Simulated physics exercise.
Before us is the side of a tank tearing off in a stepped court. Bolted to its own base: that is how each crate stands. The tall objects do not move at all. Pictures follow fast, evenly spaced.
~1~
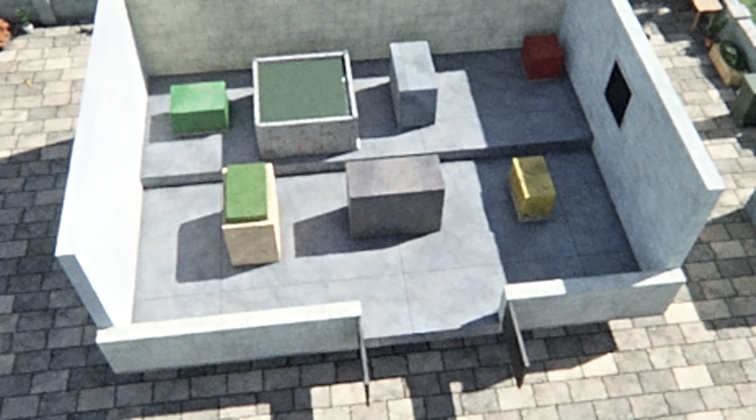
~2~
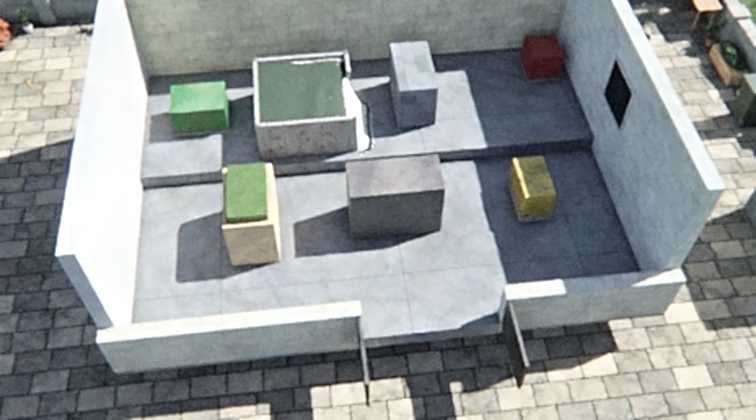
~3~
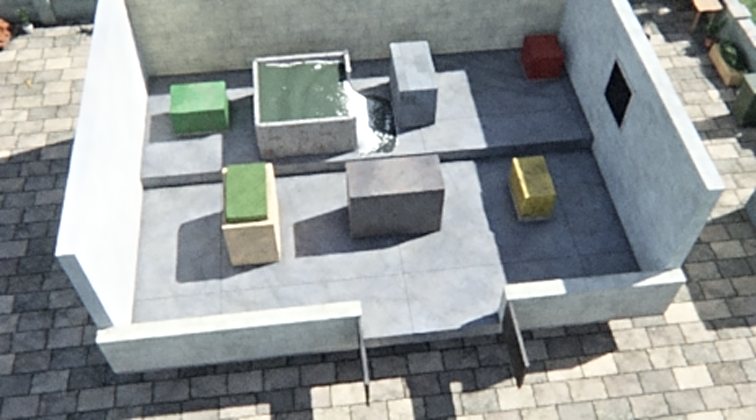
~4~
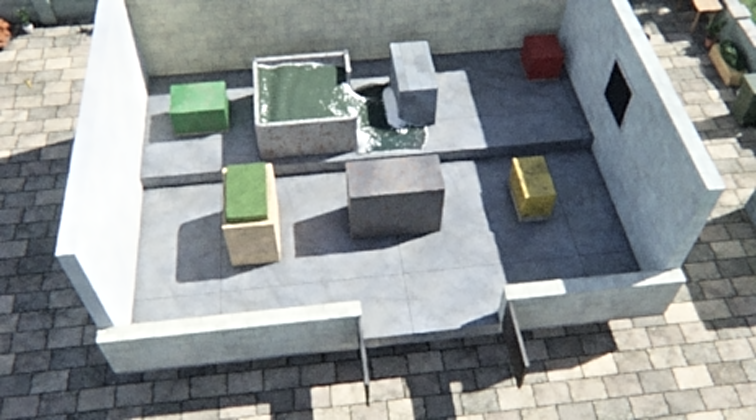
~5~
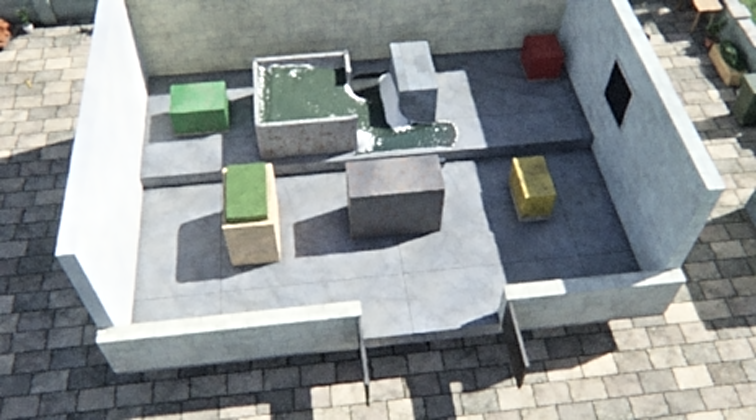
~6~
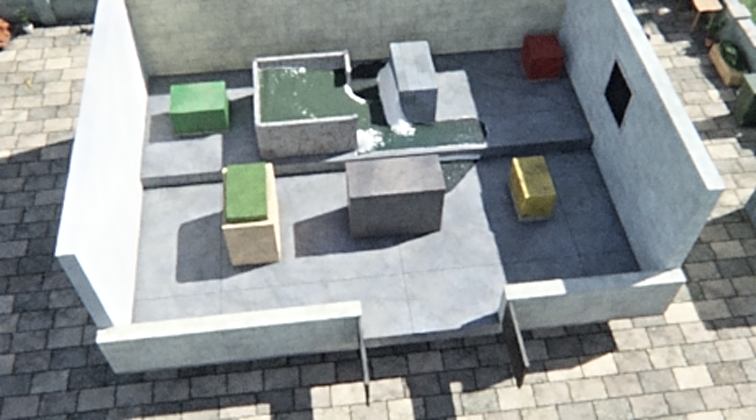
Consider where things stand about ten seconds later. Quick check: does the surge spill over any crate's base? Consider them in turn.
At the end, the red crate sits too low. The yellow crate sits too low. The green crate sits too low.
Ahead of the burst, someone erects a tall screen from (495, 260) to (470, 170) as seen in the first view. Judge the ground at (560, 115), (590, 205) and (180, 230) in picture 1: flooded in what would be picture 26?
Taking the three spots in order: Soaked, soaked, spared.
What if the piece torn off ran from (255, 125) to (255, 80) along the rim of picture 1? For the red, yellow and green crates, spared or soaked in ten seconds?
Result: Red crate is swamped; yellow crate is not reached; green crate is swamped.
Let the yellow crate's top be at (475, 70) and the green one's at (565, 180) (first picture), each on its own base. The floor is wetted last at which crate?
I would point to the red-painted one.
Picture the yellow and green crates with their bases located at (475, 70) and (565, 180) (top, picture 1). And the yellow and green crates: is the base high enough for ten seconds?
Note: Yellow crate untouched, green crate flooded.
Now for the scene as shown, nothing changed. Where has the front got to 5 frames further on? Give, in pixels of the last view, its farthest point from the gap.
My estimate: Roughly (595, 163).
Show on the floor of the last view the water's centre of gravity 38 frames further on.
The water's centre sits above (410, 171).
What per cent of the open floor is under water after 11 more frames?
I make it 40 per cent.
A moment on, water covers 25 % of the floor; the red crate not reached, the yellow crate water round its plinth, the green crate not reached.
Next, water covers 40 % of the floor; the red crate not reached, the yellow crate water round its plinth, the green crate water round its plinth.
Then, water covers 60 % of the floor; the red crate water round its plinth, the yellow crate water round its plinth, the green crate water round its plinth.
Later, water covers 70 % of the floor; the red crate water round its plinth, the yellow crate water round its plinth, the green crate water round its plinth.
In the end, water covers 95 % of the floor; the red crate was topped, the yellow crate was topped, the green crate was topped.
